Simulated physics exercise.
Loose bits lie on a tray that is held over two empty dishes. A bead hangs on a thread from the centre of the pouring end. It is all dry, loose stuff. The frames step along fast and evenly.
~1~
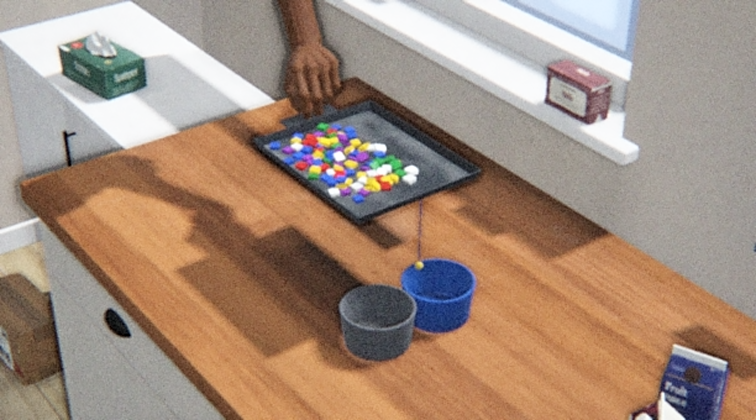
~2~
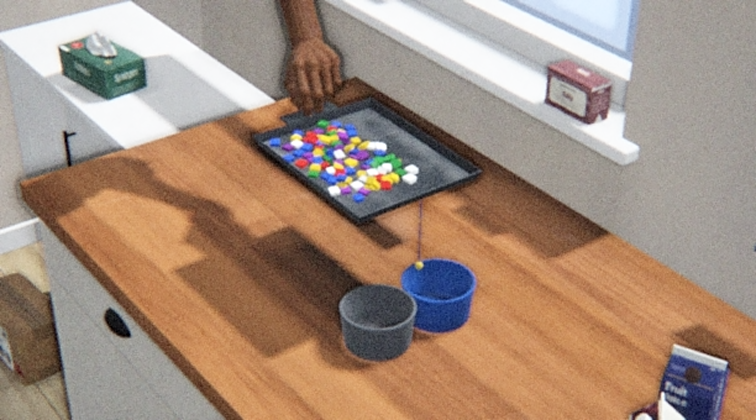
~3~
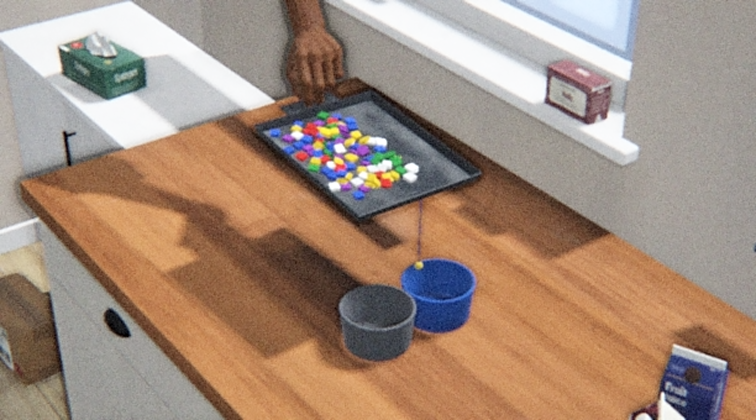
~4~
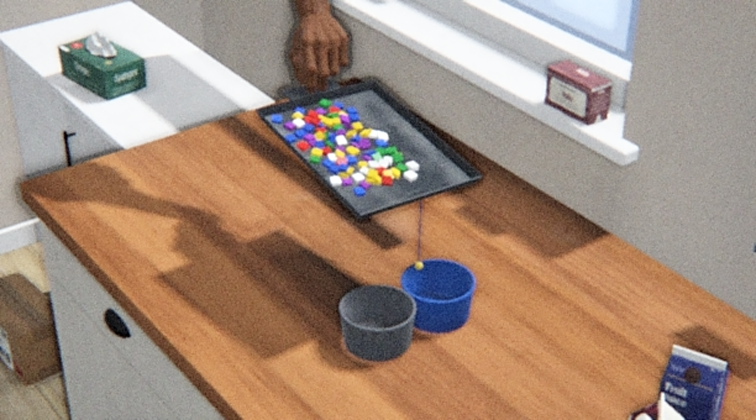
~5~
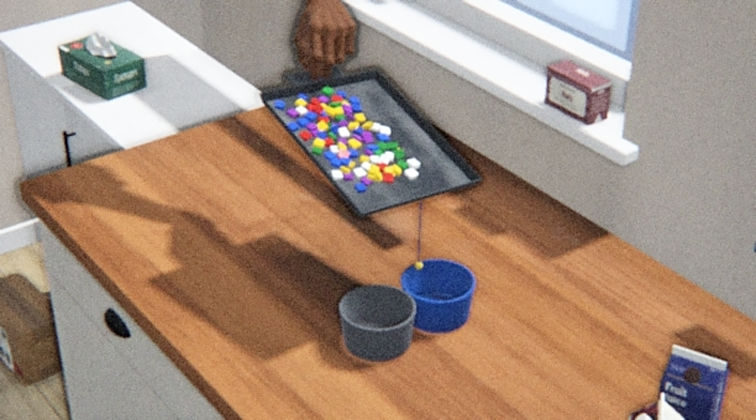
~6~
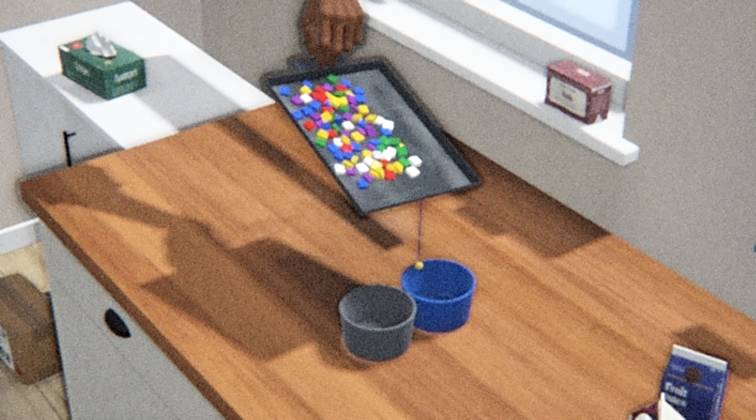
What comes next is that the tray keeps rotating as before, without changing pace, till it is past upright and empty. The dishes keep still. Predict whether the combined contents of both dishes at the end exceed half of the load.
The dishes collect the minority.
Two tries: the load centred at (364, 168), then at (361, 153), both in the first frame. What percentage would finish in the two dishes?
Near 30 and 30 percent respectively.
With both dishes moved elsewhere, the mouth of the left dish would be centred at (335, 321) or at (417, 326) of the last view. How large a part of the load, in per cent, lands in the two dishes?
Around 0 and around 20 per cent, in that order.
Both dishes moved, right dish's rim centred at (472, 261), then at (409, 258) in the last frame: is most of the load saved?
For the two places in order: A majority share, a minority share.
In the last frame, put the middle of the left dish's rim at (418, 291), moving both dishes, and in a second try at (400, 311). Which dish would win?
For the two places in order: The rightward one, the rightward one.
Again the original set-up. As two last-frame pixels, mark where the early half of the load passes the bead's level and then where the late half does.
Initially about (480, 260); subsequently about (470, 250).
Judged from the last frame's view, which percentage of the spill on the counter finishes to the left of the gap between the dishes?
Looks like close to 0 per cent of it.
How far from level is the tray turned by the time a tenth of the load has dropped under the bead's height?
Roughly 75 degrees of tilt.
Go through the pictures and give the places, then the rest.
In the first frame, corners of the pouring end (360, 215) and (476, 170), level; middle of the load (339, 157), mosaic tiles; left dish (400, 339); right dish (460, 311); bead on its thread (419, 266).
In the second frame, corners of the pouring end (360, 214) and (476, 170), level; middle of the load (339, 155).
In the third frame, corners of the pouring end (360, 213) and (476, 172), tipped barely, lowest at the right corner; middle of the load (339, 149).
In the fourth frame, corners of the pouring end (362, 211) and (477, 175), tipped a little, lowest at the right corner; middle of the load (341, 141).
In the fifth frame, corners of the pouring end (363, 210) and (477, 177), tipped clearly, lowest at the right corner; middle of the load (343, 133).
In the sixth frame, corners of the pouring end (365, 208) and (477, 180), tipped clearly, lowest at the right corner; middle of the load (348, 126); left dish (400, 339); right dish (460, 311).
Just after the last frame, tray tipped steeply; the larger part on the tray; roughly a quarter in the air.
A moment on, tray tipped past a quarter turn; roughly a quarter in the right dish; roughly two thirds outside both; about a tenth in the air.
Further on, tray tipped past a quarter turn; roughly a quarter in the right dish; the larger part outside both.
When it is over, tray tipped past a quarter turn; not one in the left dish; roughly a quarter in the right dish; the larger part outside both.
